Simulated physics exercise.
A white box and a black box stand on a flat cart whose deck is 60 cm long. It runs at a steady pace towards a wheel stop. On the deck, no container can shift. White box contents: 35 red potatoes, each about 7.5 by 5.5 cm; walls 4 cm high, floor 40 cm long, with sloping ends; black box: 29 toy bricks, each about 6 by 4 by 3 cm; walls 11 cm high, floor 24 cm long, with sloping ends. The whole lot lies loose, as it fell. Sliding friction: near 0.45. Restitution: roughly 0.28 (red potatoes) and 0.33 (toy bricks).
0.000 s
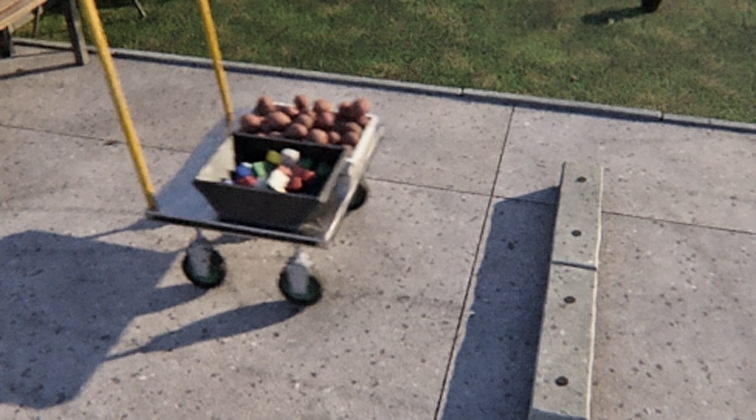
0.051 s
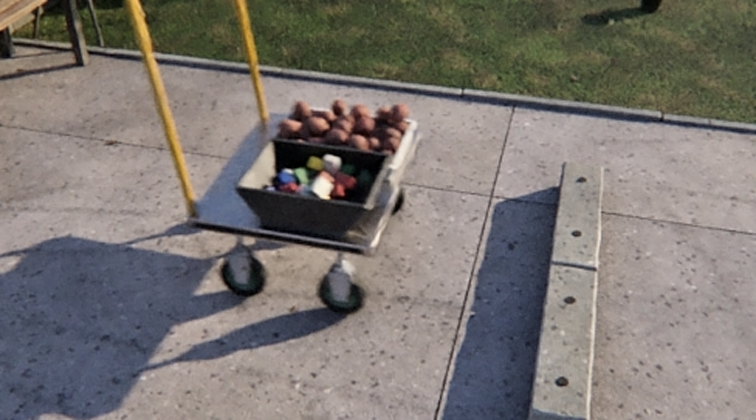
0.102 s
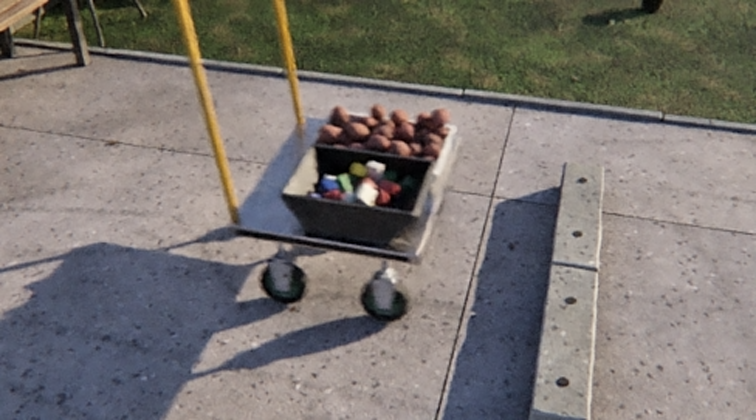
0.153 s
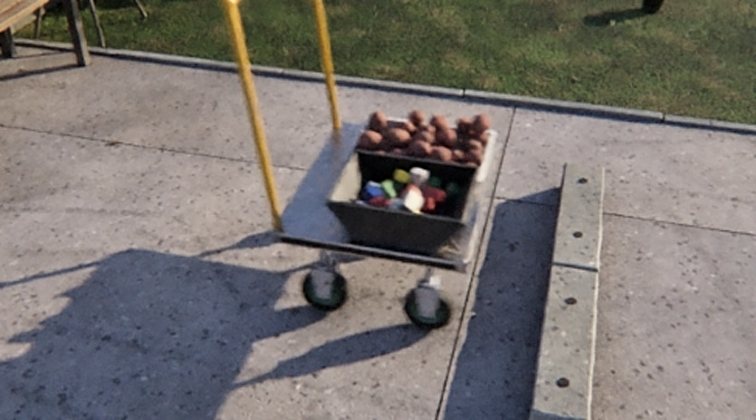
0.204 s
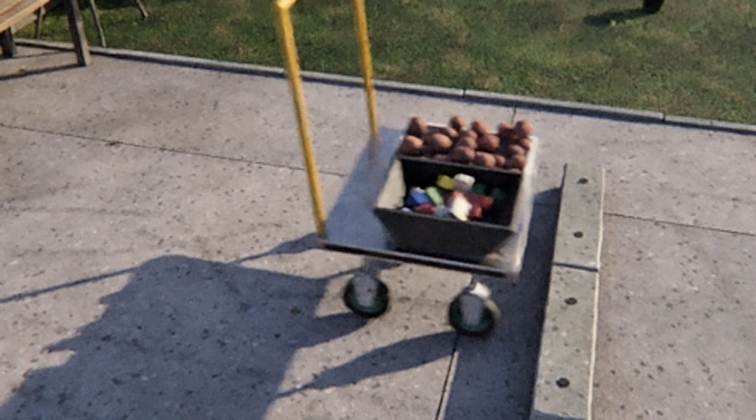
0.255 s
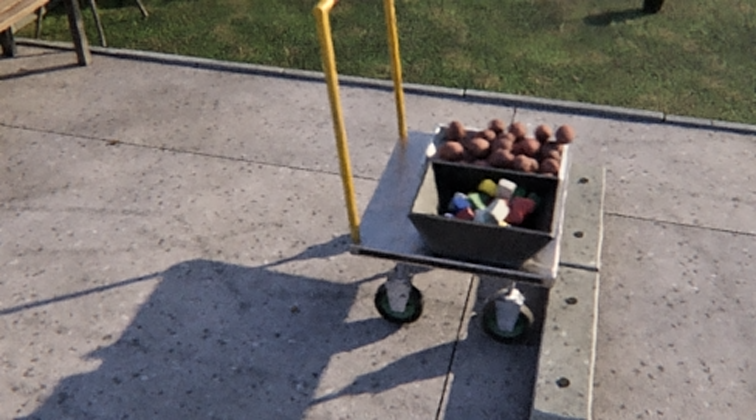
Flat cart with yellow handle carrying potatoes and colourful toy bricks in two boxes, rolling rightward across paving to a low kerb.
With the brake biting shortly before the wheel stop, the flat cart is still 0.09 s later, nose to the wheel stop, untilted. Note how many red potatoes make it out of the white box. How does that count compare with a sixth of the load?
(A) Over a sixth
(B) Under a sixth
A, over a sixth.
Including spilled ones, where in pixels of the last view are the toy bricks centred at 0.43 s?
Pixel (519, 218), give or take.
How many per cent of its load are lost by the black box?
Black box - about 0 per cent.
After 0.31 s, white box 34 in, 1 out and black box 29 in, 0 out.
After 0.43 s, white box 27 in, 8 out and black box 29 in, 0 out.
After 0.66 s, white box 23 in, 12 out and black box 29 in, 0 out.
Final count (at 1.16 s), white box 23 in, 12 out and black box 29 in, 0 out. Asked share, 12 of 35, 34 per cent.
